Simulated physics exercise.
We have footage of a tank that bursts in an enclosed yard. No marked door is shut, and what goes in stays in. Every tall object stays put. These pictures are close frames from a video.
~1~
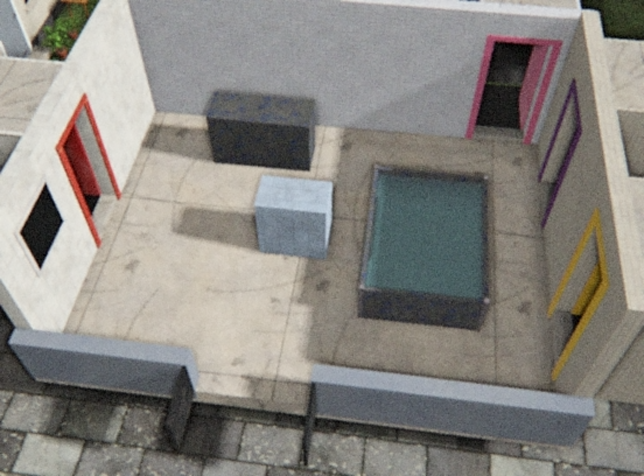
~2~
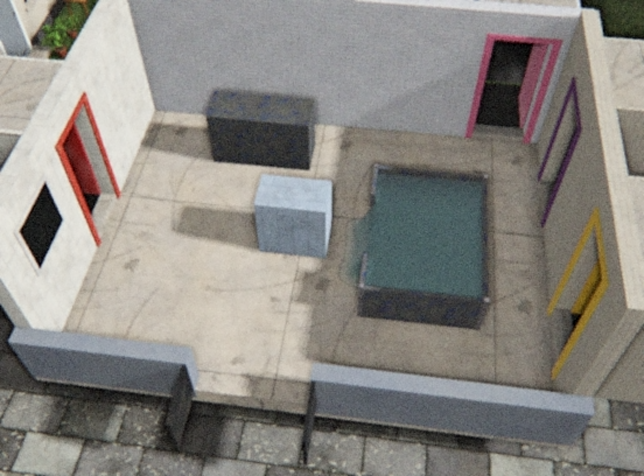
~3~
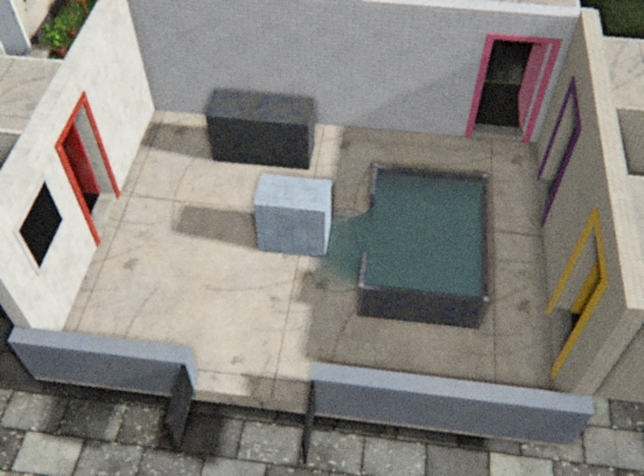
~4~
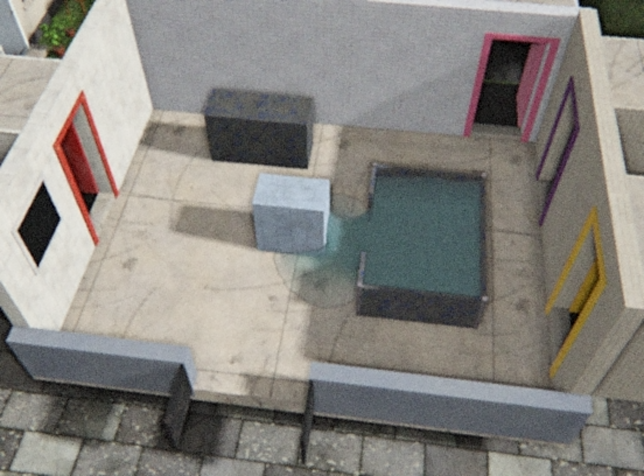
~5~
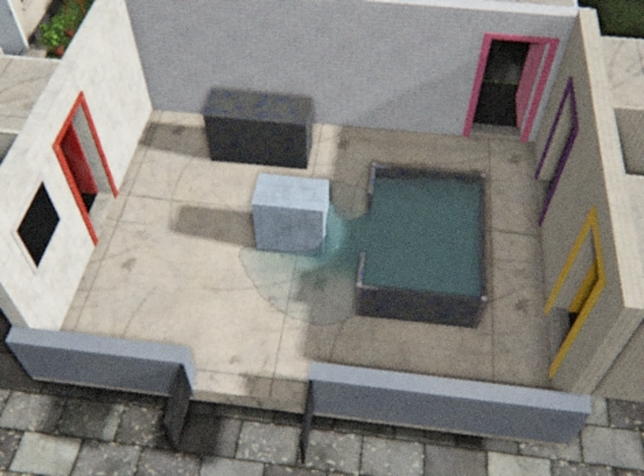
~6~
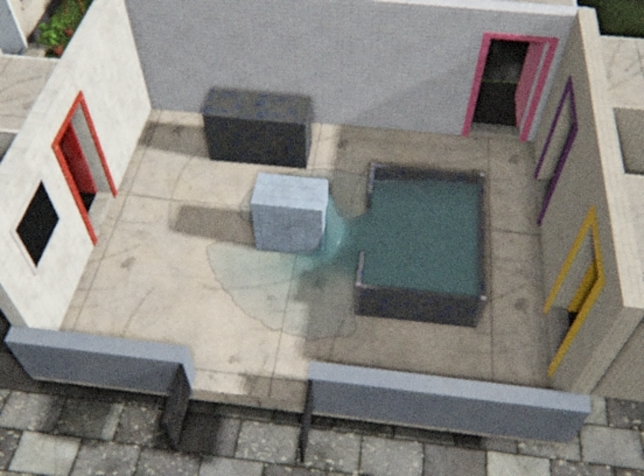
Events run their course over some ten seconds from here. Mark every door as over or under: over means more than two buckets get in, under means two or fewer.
Pink door - under; purple door - under; yellow door - under; red door - under.
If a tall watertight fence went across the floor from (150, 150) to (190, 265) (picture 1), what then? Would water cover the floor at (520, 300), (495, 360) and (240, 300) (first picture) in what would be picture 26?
Results in order: Bone-dry / bone-dry / swamped.
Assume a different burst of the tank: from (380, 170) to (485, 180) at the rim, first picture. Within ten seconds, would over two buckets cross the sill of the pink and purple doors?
Put simply: The pink one clears the cutoff; as for the purple one, it clears the cutoff.
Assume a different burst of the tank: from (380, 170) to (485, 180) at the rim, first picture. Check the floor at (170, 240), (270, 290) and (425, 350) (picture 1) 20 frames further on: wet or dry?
Spot one ends up untouched by the spill, spot two untouched by the spill, spot three untouched by the spill.
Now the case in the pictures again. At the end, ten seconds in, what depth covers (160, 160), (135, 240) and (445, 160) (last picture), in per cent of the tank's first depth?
Around 14, 16 and 6 percent, in that order.
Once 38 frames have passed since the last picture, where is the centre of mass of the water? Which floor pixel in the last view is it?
That comes out near (286, 232).
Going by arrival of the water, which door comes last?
That is the yellow door.
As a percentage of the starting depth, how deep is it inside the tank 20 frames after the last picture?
About 40 %.
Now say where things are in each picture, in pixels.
The tank at (427, 233) is whole and still, in the first frame.
The front is at (358, 221), out from the gap at (370, 242), in the second frame.
Water pours out at (369, 244) and has run to a hidden place, in the third frame.
Water pours out at (368, 244) and has run to (280, 261), in the fourth frame.
The front is at (246, 257), out from the gap at (367, 244), in the fifth frame.
The front is at (215, 253), out from the gap at (366, 242), in the sixth frame.
A moment on, water covers 40 % of the floor; the pink door not reached, the purple door not reached, the yellow door not reached, the red door not reached.
Next, water covers 60 % of the floor; the pink door not reached, the purple door not reached, the yellow door not reached, the red door wet at the sill, nothing in.
Then, water covers 70 % of the floor; the pink door wet at the sill, nothing in, the purple door not reached, the yellow door not reached, the red door wet at the sill, nothing in.
Later, water covers 80 % of the floor; the pink door wet at the sill, nothing in, the purple door wet at the sill, nothing in, the yellow door not reached, the red door under two buckets in.
In the end, water covers 95 % of the floor; the pink door wet at the sill, nothing in, the purple door wet at the sill, nothing in, the yellow door wet at the sill, nothing in, the red door under two buckets in.
